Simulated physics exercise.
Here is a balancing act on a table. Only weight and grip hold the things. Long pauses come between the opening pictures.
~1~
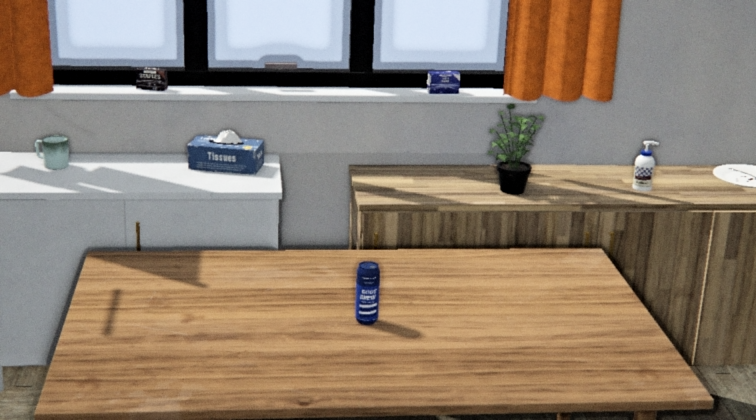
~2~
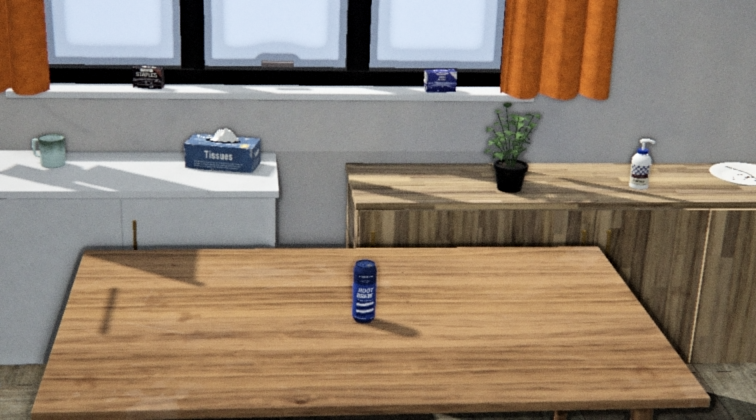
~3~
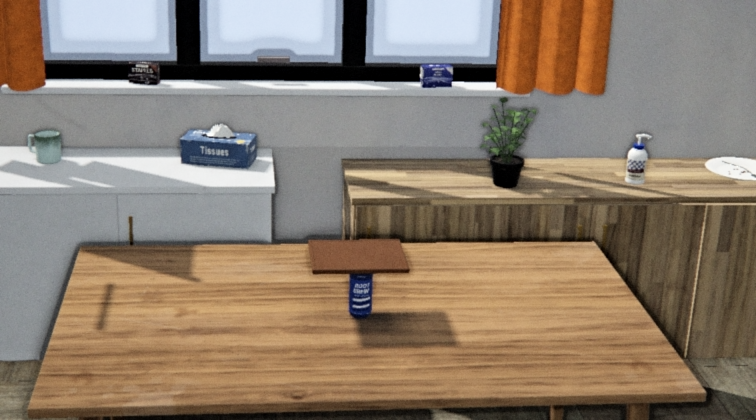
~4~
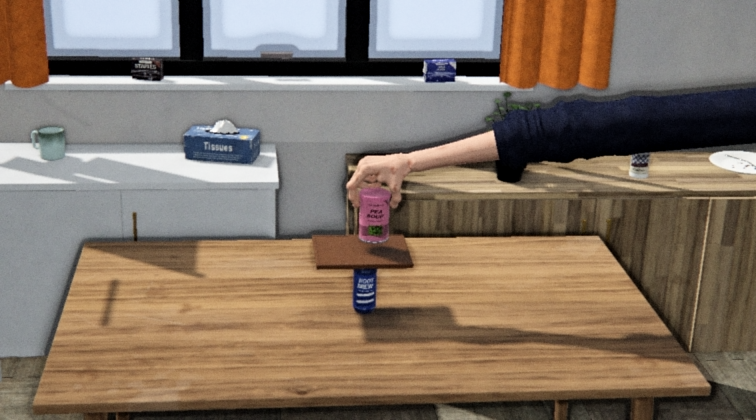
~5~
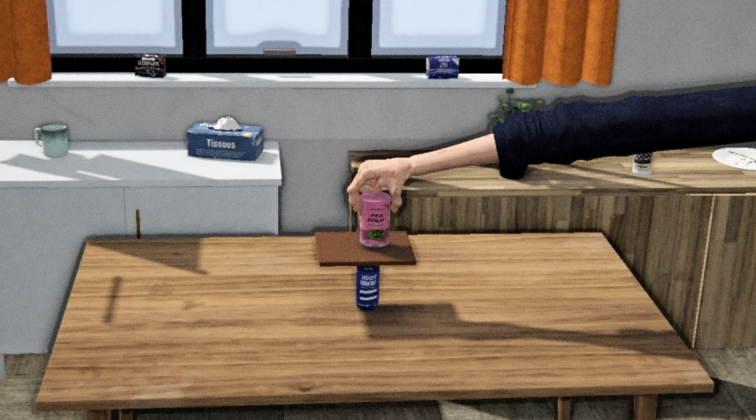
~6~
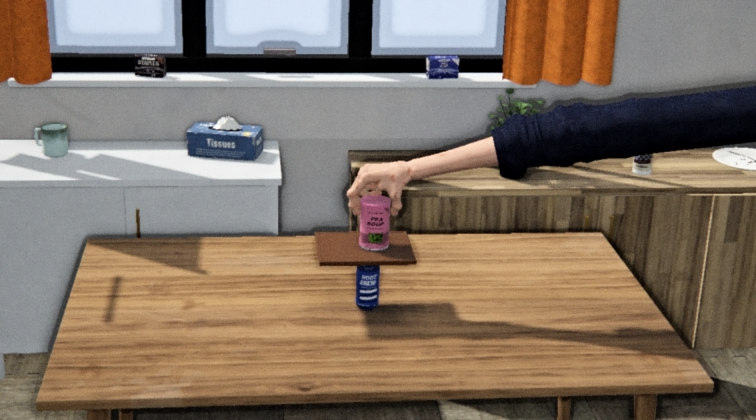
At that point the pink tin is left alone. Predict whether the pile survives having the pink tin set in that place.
Nice try - it stays together just fine.
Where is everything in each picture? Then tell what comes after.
In the first picture, the last thing is not in view yet.
In the second picture, the last thing is not in view yet.
In the third picture, the last thing is not in view yet; brown lid (358, 256).
In the fourth picture, coming down; pink tin (374, 215); brown lid (362, 251).
In the fifth picture, coming down; pink tin (375, 219); brown lid (365, 248).
In the sixth picture, set down, still held; pink tin (375, 223); brown lid (364, 248).
Then, 0.30 s past the last view, nothing moves.
Then, 0.90 s past the last view, pink tin resting near (375, 223).
Finally, all 3 still in place. Final places as the last picture's camera would see them, pink tin near (375, 223). The stack keeps its balance.
